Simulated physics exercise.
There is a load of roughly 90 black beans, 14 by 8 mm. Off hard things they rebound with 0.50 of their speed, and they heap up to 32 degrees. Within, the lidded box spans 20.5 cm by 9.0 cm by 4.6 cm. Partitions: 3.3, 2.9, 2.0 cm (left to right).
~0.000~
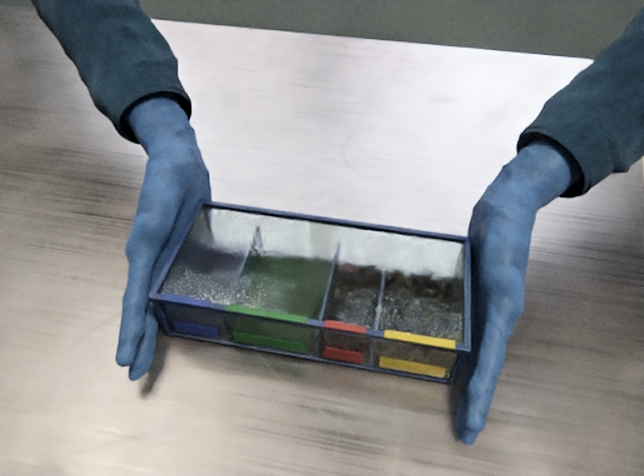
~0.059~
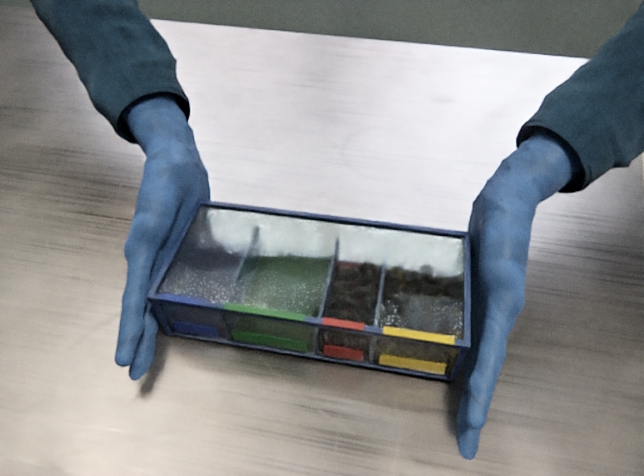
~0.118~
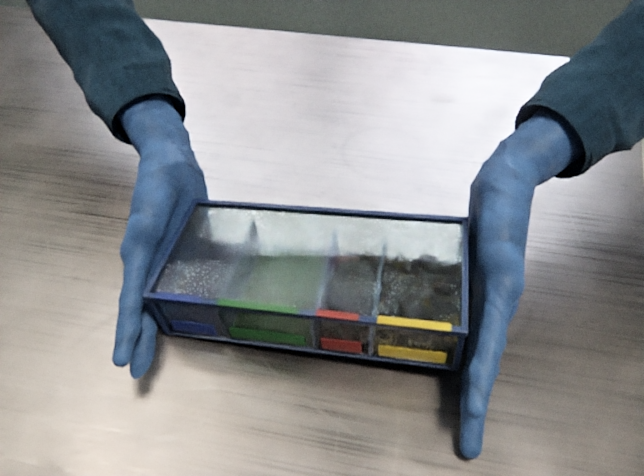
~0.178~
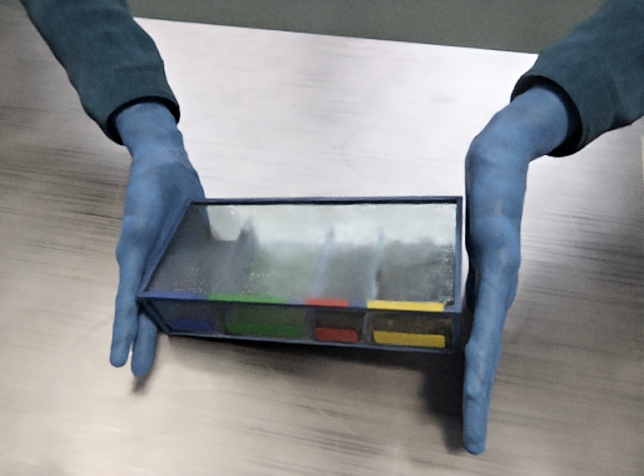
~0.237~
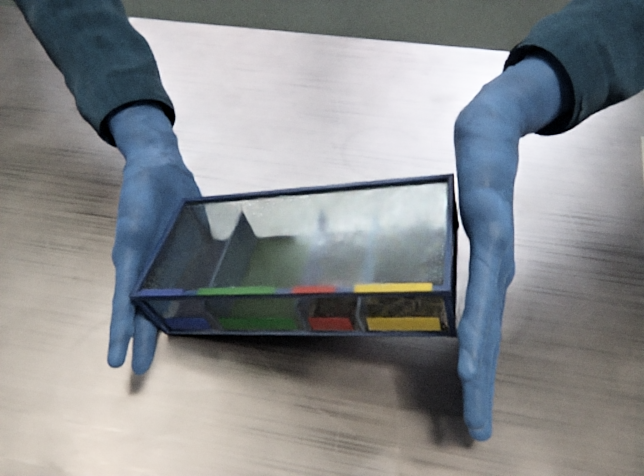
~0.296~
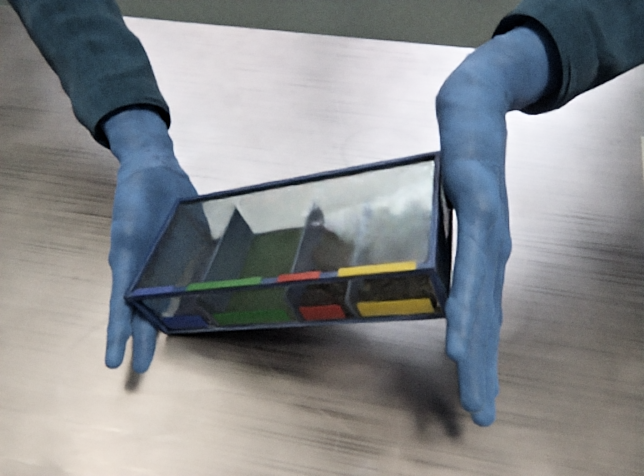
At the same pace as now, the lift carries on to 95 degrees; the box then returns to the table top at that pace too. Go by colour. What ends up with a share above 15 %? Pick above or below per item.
Red compartment = above; blue compartment = above; green compartment = above; yellow compartment = below.
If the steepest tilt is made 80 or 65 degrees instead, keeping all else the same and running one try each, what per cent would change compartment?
I'd put them near 35 and 15 percent in that order.
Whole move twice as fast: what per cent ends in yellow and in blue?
I'd expect yellow at 0 percent and blue at 15 percent.
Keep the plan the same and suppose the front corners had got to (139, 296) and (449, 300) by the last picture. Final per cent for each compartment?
Red = 25 %; blue = 25 %; green = 45 %; yellow = 5 %.
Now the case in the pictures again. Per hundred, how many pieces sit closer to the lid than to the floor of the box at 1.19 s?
Something like 70 percent of the pieces.
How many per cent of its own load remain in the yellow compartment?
I'd estimate about 10 %.
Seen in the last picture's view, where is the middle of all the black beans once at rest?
Somewhere near (265, 298) in the last picture.
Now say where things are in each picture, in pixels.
In the first picture, box tilt 0 degrees, front corners at (157, 295) and (464, 347); red 35 %, yellow 65 %.
In the second picture, box tilt 1 degrees, front corners at (155, 295) and (463, 342).
In the third picture, box tilt 5 degrees, front corners at (150, 295) and (461, 329), lowest corner left front.
In the fourth picture, box tilt 11 degrees, front corners at (144, 294) and (454, 309), lowest corner left front.
In the fifth picture, box tilt 16 degrees, front corners at (138, 294) and (443, 287), lowest corner left front.
In the sixth picture, box tilt 22 degrees, front corners at (132, 294) and (428, 265), lowest corner left front; red 35 %, yellow 65 %. Its pace works out near 95 degrees a second.
After 1.19 s, tilt 94 degrees; red 60 %, blue 5 %, green 10 %, yellow 20 %.
Then, at 1.79 s, tilt 41 degrees; red 35 %, blue 25 %, green 35 %, yellow 5 %.
After 2.44 s, tilt 0 degrees; red 35 %, blue 25 %, green 35 %, yellow 5 %.
At rest (3.1 s), red 35 %, blue 25 %, green 35 %, yellow 5 %.
